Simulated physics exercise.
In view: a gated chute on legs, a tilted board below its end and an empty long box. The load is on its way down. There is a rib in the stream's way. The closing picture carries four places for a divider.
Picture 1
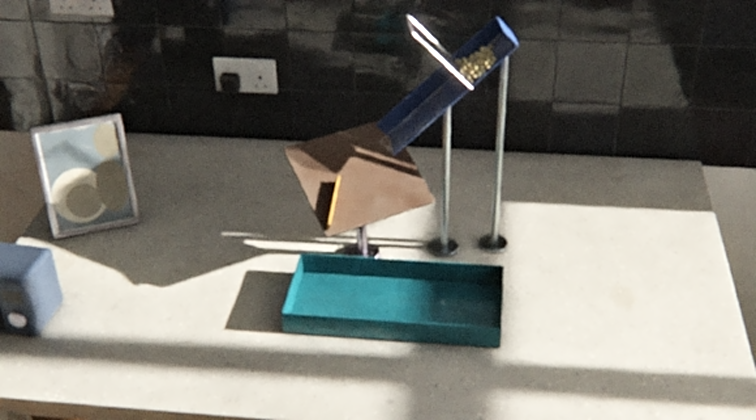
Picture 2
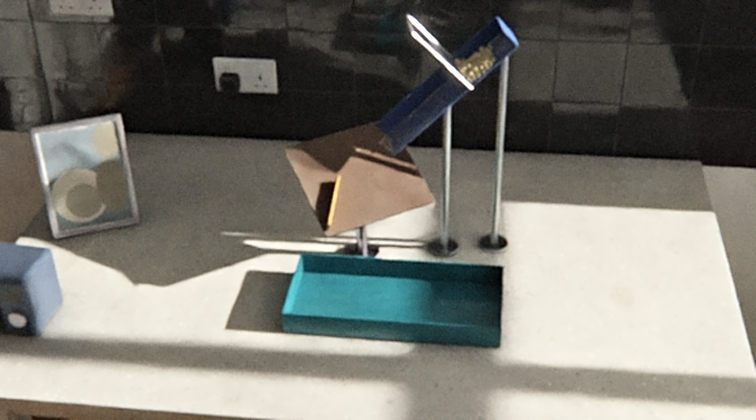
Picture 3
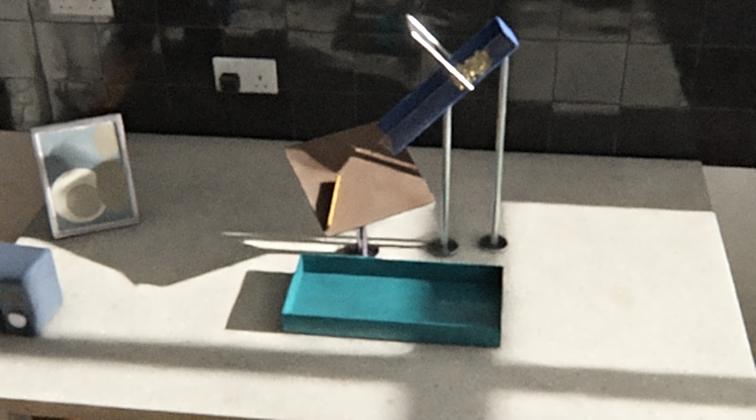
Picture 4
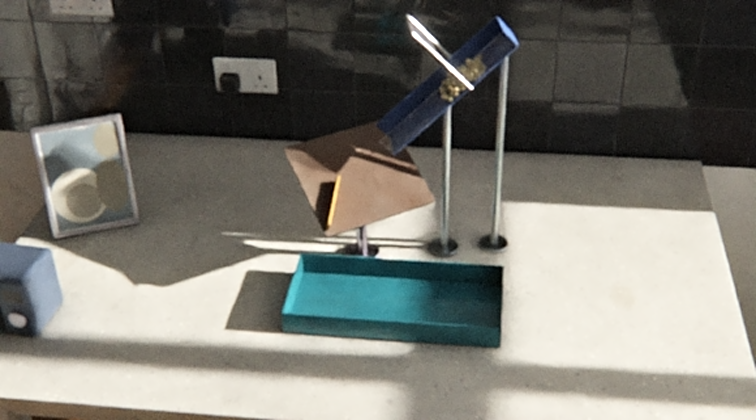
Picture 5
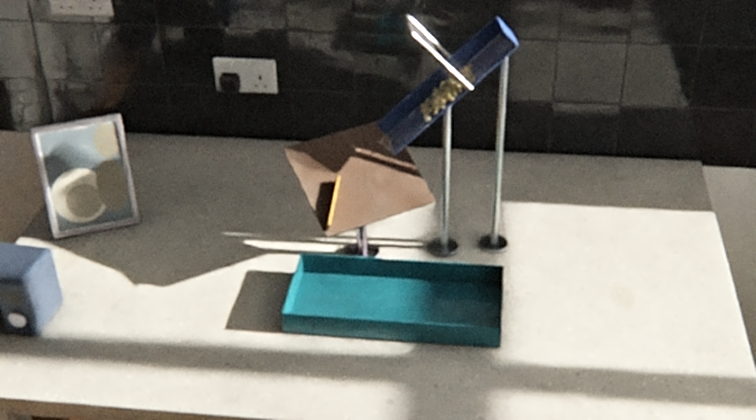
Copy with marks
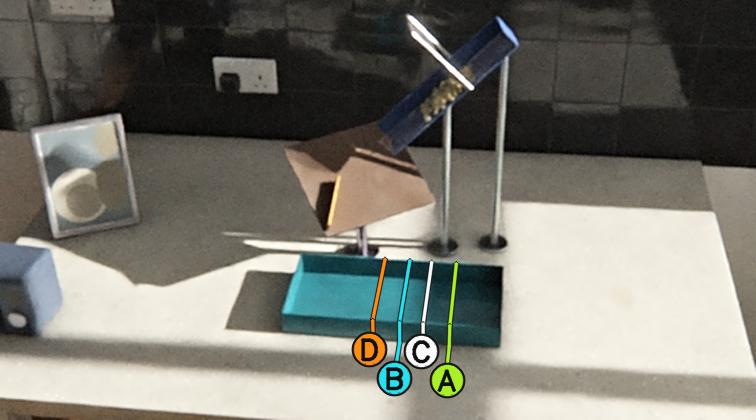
A small clump of yellowish beans slid partway down a sloping blue chute on metal legs, moving left, while the tilted brown board below it and the empty teal box in front stayed still.
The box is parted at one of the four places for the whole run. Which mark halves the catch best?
The best line is D.
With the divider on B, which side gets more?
The left side.
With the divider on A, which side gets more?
Left.
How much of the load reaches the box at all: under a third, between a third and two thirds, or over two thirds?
Over two thirds.
On the marked copy, line A crosses the front rim at (449, 325); line B crosses the front rim at (399, 321); line C crosses the front rim at (423, 323); line D crosses the front rim at (372, 319).
With A, of what is caught, all but a few on the left of the divider, only a few on the right.
With B, of what is caught, all but a few on the left of the divider, a small share on the right.
With C, of what is caught, all but a few on the left of the divider, only a few on the right.
With D, of what is caught, close to two thirds on the left of the divider, close to a third on the right.
